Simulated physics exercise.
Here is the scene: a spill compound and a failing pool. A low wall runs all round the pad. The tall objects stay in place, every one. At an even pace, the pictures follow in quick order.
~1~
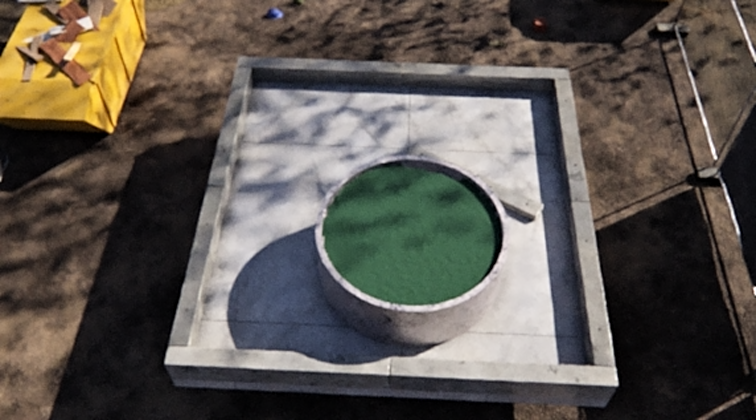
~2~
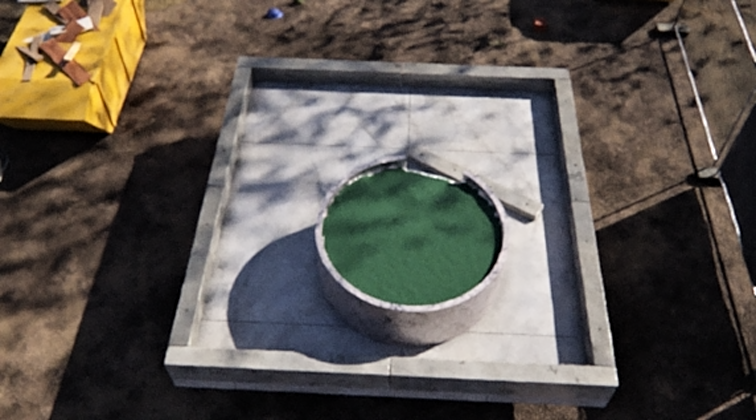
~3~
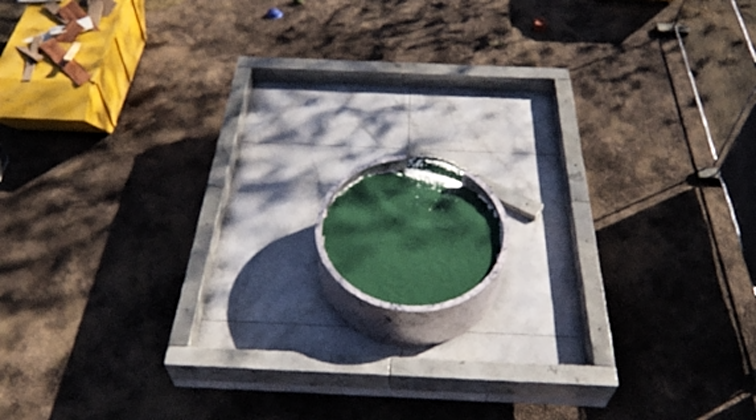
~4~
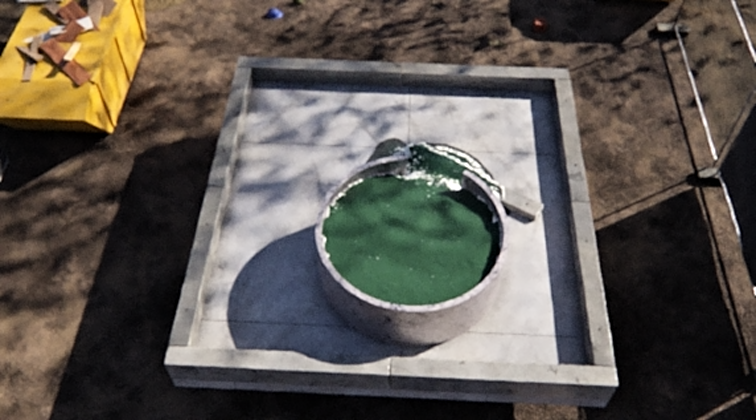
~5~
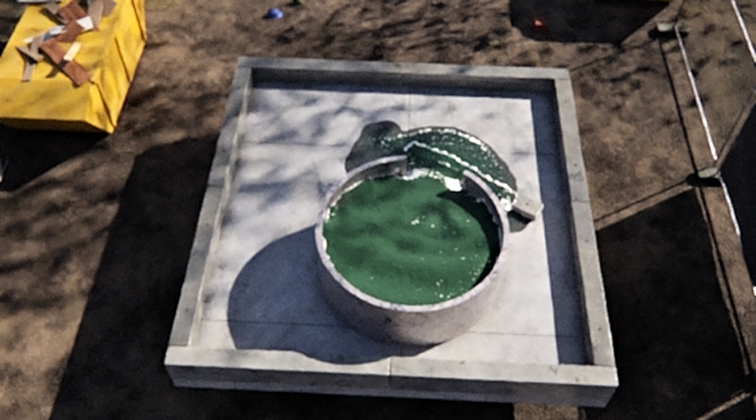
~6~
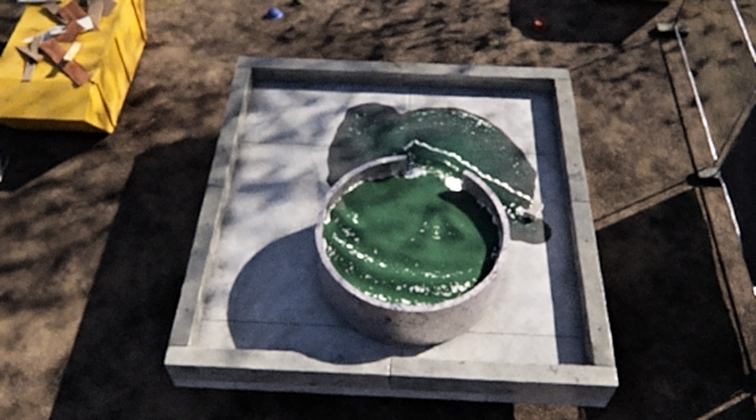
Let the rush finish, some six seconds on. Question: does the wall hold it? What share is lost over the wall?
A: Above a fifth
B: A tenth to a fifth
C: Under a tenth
C.
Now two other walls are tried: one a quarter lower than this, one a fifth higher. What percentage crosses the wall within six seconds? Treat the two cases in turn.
The first case gives 6%, the second gives 0%.
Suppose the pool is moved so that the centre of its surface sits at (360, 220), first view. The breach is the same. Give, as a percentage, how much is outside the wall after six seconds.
Share found: Around 2 %.
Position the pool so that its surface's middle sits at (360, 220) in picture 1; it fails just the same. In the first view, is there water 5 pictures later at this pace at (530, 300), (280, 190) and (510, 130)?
In that order: Dry, not flooded, under water.
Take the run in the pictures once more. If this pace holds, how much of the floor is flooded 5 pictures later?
It comes out near 50 percent.
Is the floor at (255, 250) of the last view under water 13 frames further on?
Short answer: Spared.
A moment on, water covers 40 % of the floor; the low wall has let 0 % over.
Next, water covers 45 % of the floor; the low wall has let 0 % over.
Then, water covers 50 % of the floor; the low wall has let 1 % over.
Later, water covers 75 % of the floor; the low wall has let 1 % over.
In the end, water covers 80 % of the floor; the low wall has let 1 % over.
